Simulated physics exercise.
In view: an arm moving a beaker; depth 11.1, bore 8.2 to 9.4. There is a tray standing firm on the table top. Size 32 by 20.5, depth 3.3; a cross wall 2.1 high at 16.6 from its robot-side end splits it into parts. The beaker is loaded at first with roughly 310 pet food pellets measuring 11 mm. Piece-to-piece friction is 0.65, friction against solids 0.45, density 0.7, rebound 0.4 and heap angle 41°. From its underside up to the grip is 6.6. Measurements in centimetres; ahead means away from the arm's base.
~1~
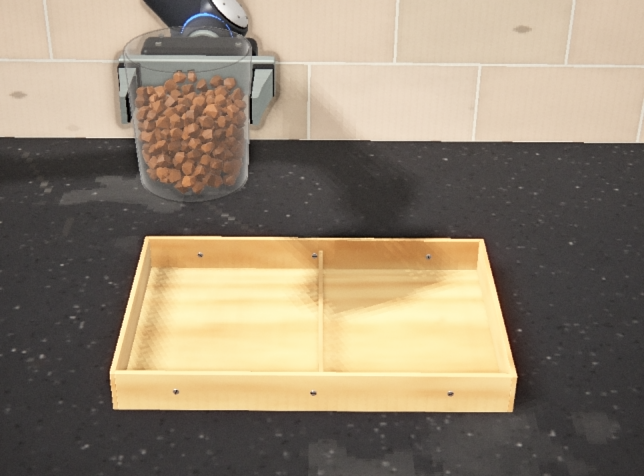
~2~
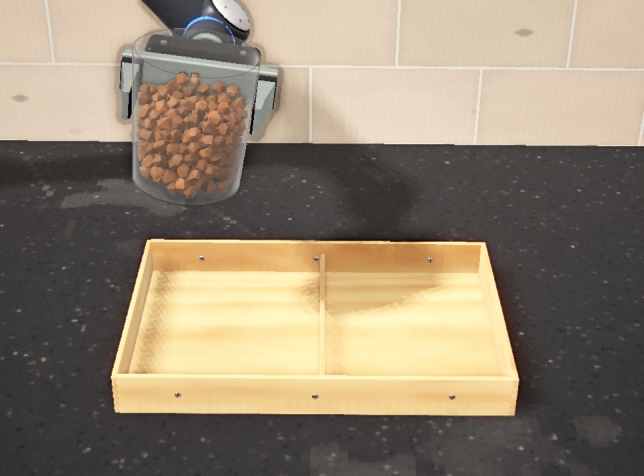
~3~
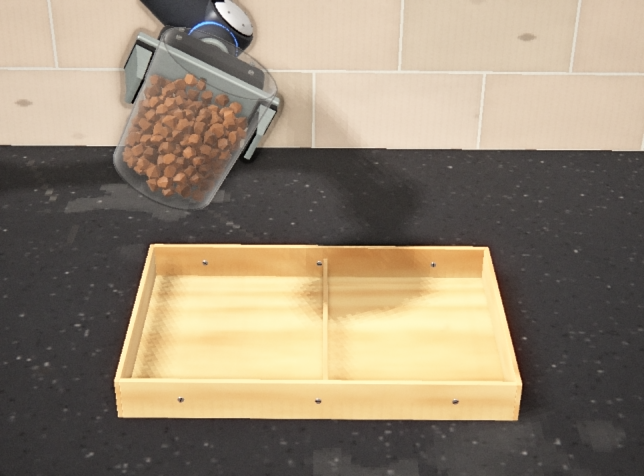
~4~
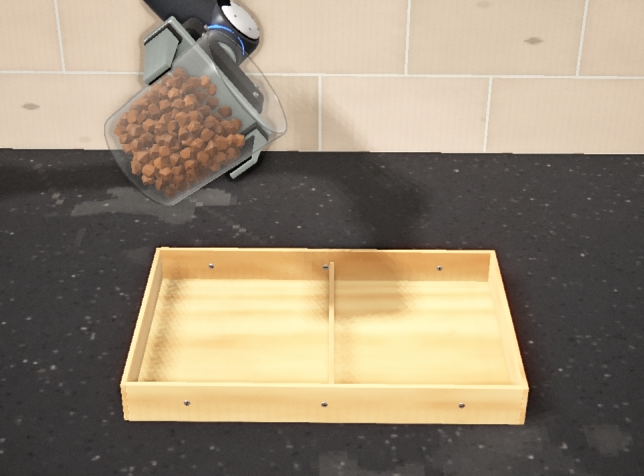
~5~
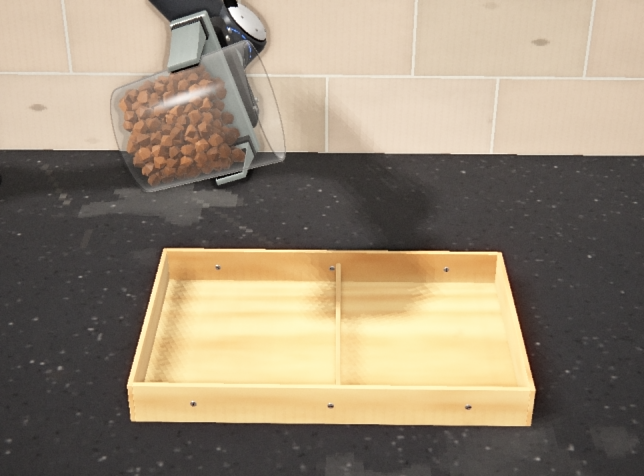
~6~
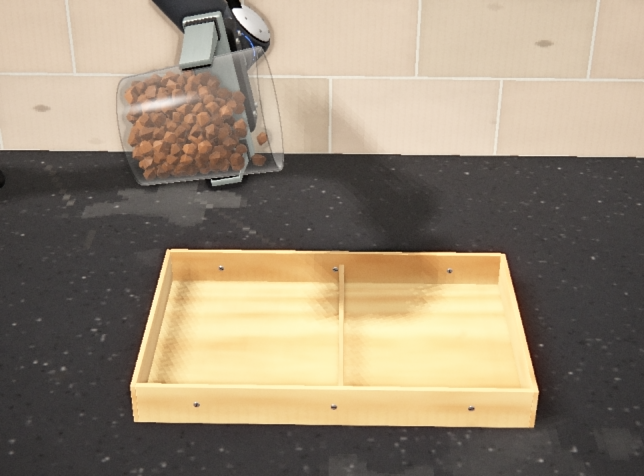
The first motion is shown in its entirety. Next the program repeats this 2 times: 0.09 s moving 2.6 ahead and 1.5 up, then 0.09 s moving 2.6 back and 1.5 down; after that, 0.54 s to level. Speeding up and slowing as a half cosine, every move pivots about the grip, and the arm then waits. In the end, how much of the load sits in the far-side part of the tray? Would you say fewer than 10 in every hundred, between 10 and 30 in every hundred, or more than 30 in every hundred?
More than 30 in every hundred.
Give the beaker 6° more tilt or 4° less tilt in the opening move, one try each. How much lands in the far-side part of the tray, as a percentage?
First try around 55 %, second around 35 %.
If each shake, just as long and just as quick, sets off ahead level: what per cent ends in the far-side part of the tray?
Roughly 30 percent of it.
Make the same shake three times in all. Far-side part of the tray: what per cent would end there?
It would be near 50 per cent.
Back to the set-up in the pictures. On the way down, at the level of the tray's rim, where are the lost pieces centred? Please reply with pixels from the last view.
About at (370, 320).
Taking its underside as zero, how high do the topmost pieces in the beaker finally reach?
I'd say near 8.0 cm from the bottom.
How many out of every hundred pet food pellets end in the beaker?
Around 50 in a hundred.
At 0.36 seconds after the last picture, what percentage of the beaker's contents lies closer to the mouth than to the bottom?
Share in the mouth half: About 75 %.
Then, 0.36 s later, tilted 79° forward, highest piece 23 above the table; 186 in the beaker, 62 in the far-side part, 11 in the robot-side part, 55 in flight or on a rim.
Then, 0.72 s later, tilted 20° forward, highest piece 25 above the table; 155 in the beaker, 124 in the far-side part, 32 in the robot-side part, 2 on the table or floor, 1 in flight or on a rim.
Then, 1.10 s later, level, highest piece 24 above the table; 155 in the beaker, 125 in the far-side part, 32 in the robot-side part, 2 on the table or floor.
Then, 2.15 s later, level, highest piece 24 above the table; 155 in the beaker, 125 in the far-side part, 32 in the robot-side part, 2 on the table or floor.
At rest, 155 in the beaker, 125 in the far-side part, 32 in the robot-side part, 2 on the table or floor. That is 40 % in the far-side part of the tray.
